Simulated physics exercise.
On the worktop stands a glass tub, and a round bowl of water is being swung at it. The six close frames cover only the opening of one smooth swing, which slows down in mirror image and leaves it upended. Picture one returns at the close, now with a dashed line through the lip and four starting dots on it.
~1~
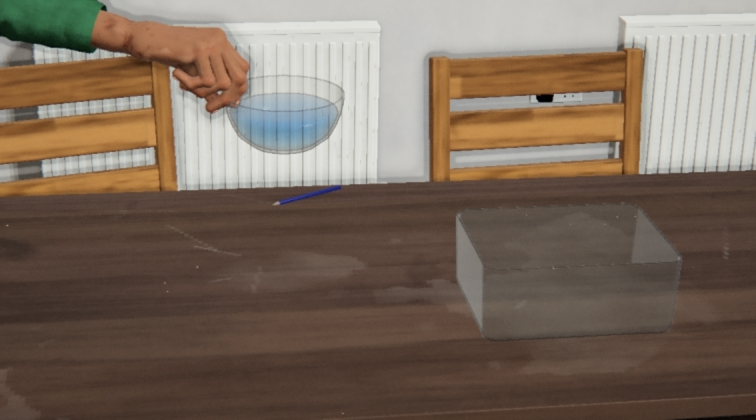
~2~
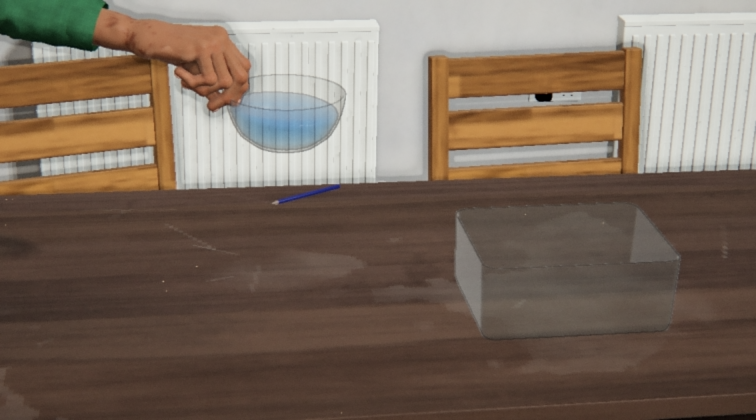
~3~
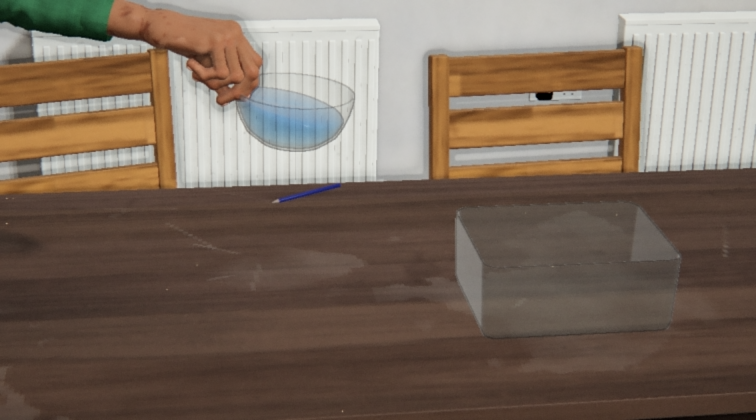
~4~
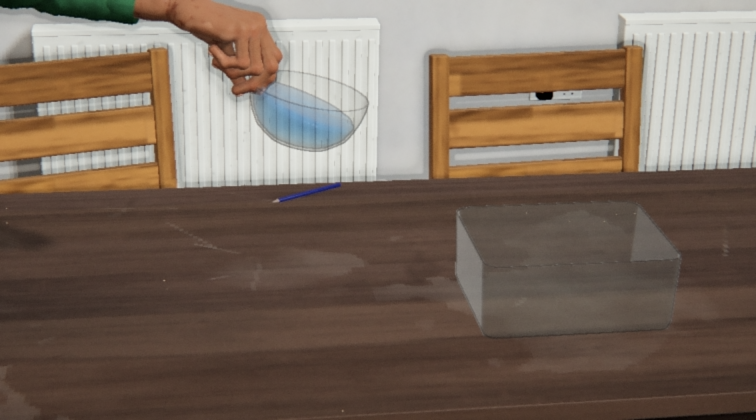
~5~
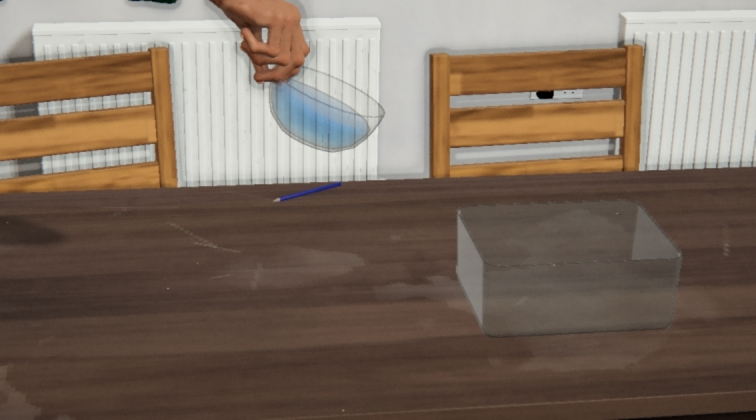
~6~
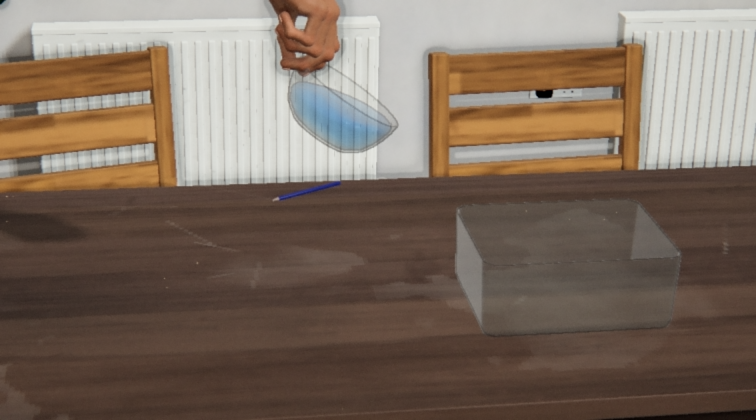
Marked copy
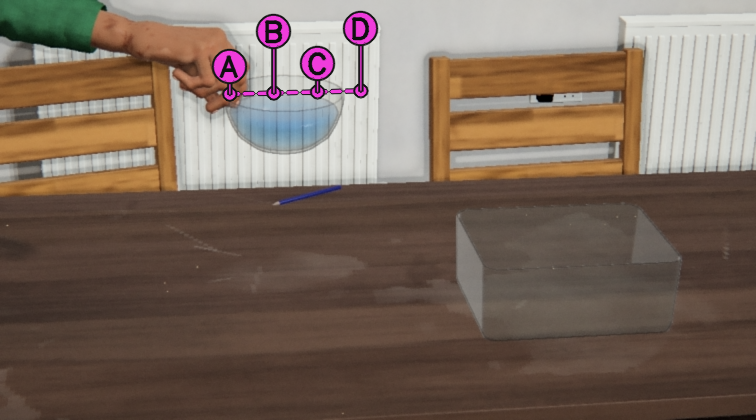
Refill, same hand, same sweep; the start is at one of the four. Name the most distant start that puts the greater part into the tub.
Spot C just does it.
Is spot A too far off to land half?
Yes, it does.
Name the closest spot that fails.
Spot B.
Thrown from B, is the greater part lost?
Yes.
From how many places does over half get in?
Two of them.
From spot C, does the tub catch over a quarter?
Yes, clearly.
On the marked copy, A at (229, 94); B at (273, 93); C at (317, 91); D at (360, 90).
If A is chosen, about 0 % lands in the tub, 98 % falls short.
If B is chosen, about 14 % lands in the tub, 82 % falls short and 4 % goes beside or beyond.
If C is chosen, about 76 % lands in the tub, 17 % falls short and 8 % goes beside or beyond.
If D is chosen, about 85 % lands in the tub, 4 % falls short and 10 % goes beside or beyond.
